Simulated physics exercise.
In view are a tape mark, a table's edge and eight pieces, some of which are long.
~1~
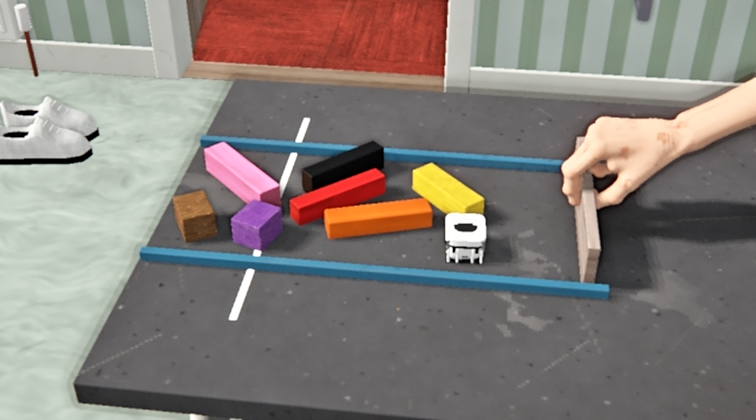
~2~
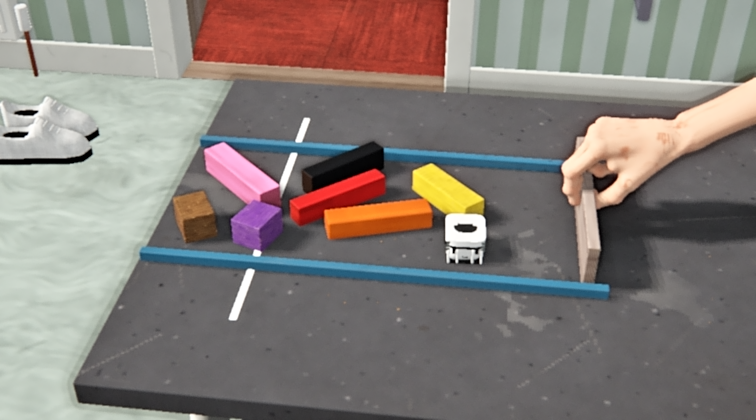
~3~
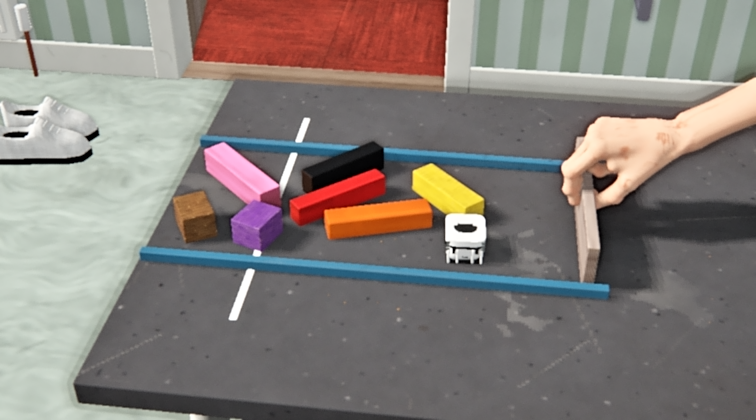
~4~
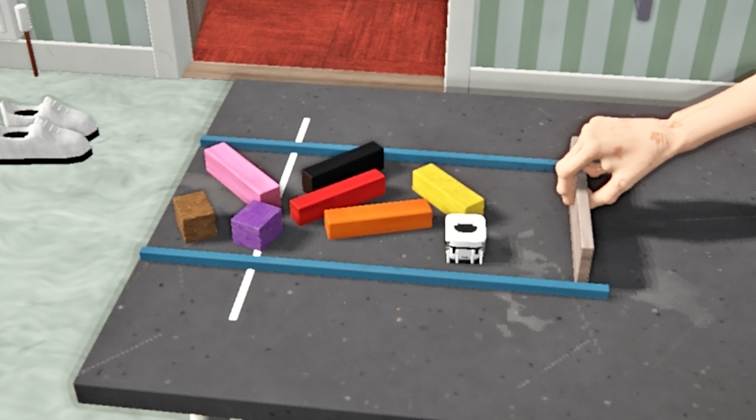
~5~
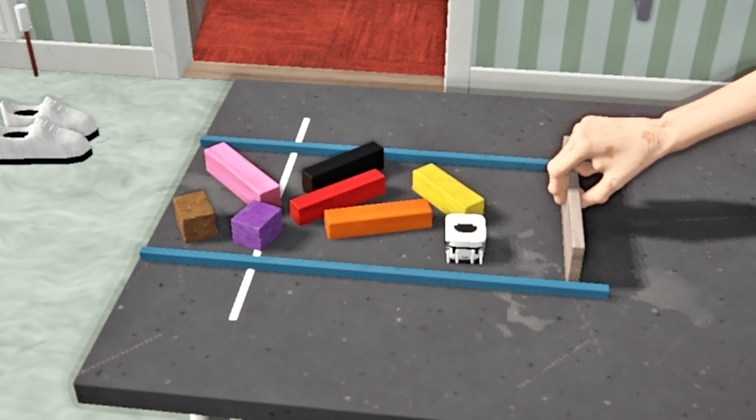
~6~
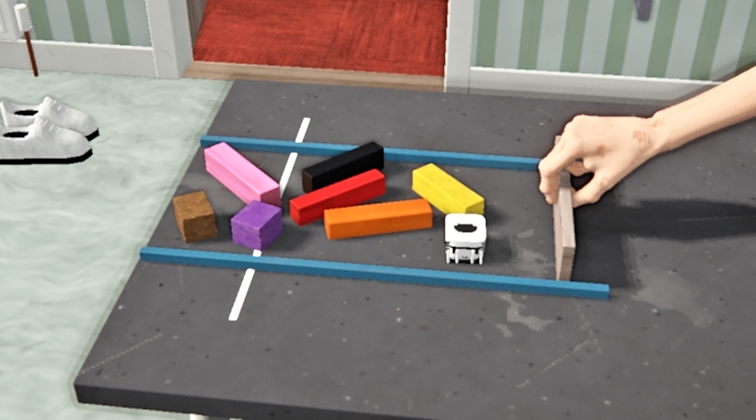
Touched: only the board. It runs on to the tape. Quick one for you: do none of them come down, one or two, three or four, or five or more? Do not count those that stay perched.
One or two of them come down.
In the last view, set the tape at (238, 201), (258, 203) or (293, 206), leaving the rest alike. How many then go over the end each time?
Try by try, 3, 2 and 0.
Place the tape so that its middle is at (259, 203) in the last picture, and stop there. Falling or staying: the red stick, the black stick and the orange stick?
The red stick stays put, the black stick stays put, and the orange stick stays put.
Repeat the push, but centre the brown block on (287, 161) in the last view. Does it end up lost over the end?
Placed there, it does not drop.
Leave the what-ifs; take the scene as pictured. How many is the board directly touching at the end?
The count in contact is 2.
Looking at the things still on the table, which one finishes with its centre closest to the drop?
It's the pink stick that is foremost.
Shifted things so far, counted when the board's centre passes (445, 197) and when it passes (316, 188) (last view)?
First 3, after that 8.
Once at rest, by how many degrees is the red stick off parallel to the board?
Somewhere near 20 degrees, I'd say.
Soon after, none off yet; brown block at rest near (195, 217); pink stick at rest near (242, 178); purple block at rest near (258, 226).
In the end, the number that fall off is one or two; gone, brown block.
